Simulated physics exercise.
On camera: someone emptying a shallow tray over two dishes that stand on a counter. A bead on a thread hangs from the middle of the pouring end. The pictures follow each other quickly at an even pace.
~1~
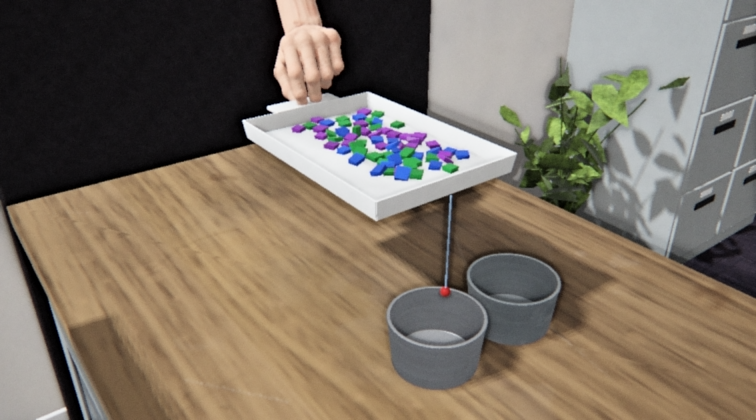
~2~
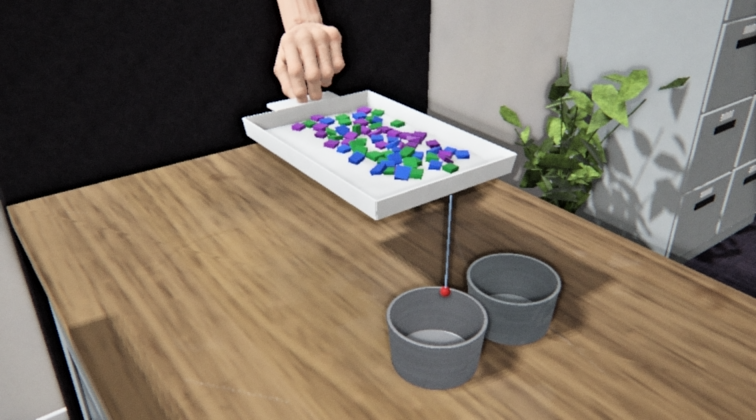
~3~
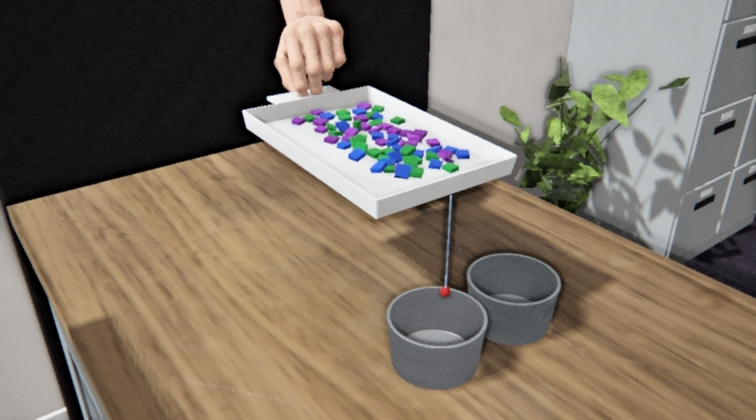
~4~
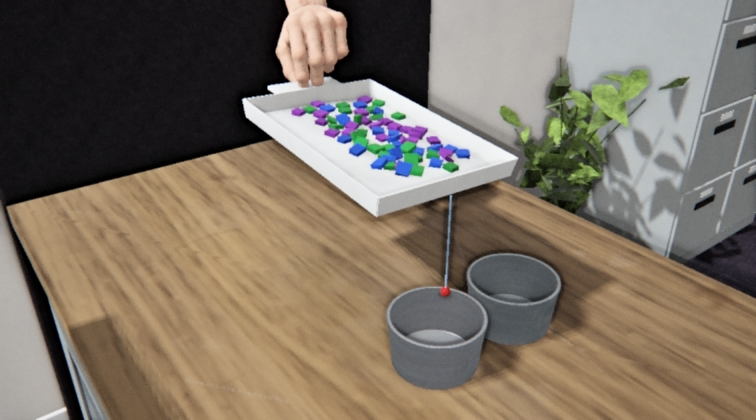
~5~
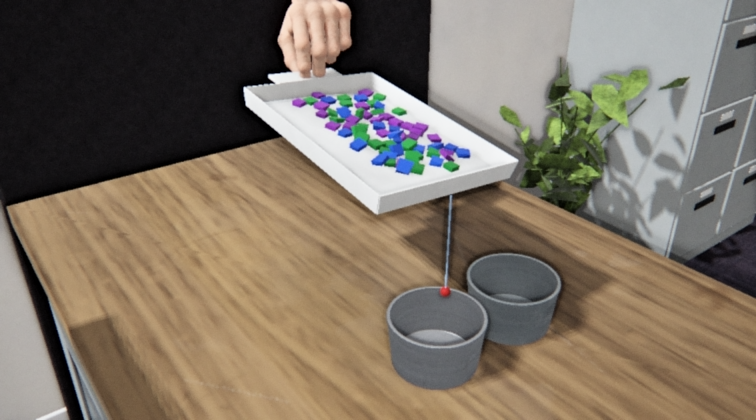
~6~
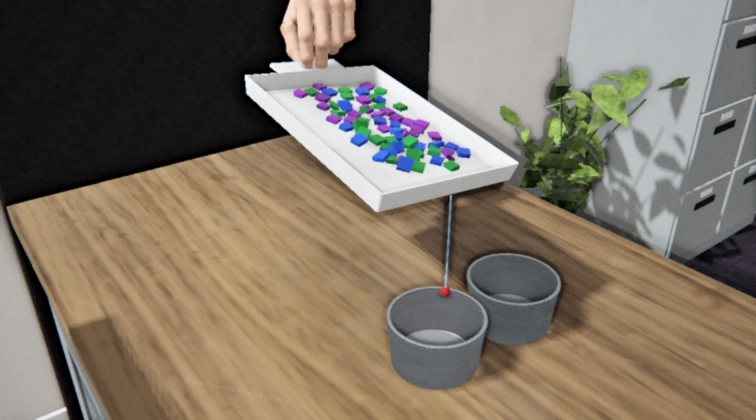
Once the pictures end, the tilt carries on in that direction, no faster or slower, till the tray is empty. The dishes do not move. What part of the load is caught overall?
They take the larger part between them.
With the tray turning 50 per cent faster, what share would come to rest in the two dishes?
Near 90 %.
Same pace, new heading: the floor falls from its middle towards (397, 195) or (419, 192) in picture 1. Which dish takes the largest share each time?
At the first place the left dish, at the second the left-hand dish.
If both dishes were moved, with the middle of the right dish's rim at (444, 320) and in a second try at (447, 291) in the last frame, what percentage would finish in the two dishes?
First some 0, then 10 per cent.
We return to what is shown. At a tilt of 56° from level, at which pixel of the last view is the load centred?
At about (461, 140).
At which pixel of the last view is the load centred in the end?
Roughly at (512, 314).
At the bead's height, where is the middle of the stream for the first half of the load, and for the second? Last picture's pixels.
First near (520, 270), later near (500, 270).
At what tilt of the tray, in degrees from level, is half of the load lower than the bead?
At some 105 degrees.
Soon after the last picture, tray tipped steeply; all on the tray.
A little later, tray tipped right over; most on the tray; a small part in the right dish; a small part in the air.
Later still, tray tipped past a quarter turn; a stray few in the left dish; nearly all in the right dish; a small part outside both.
At rest, tray tipped past a quarter turn; a stray few in the left dish; nearly all in the right dish; a small part outside both.
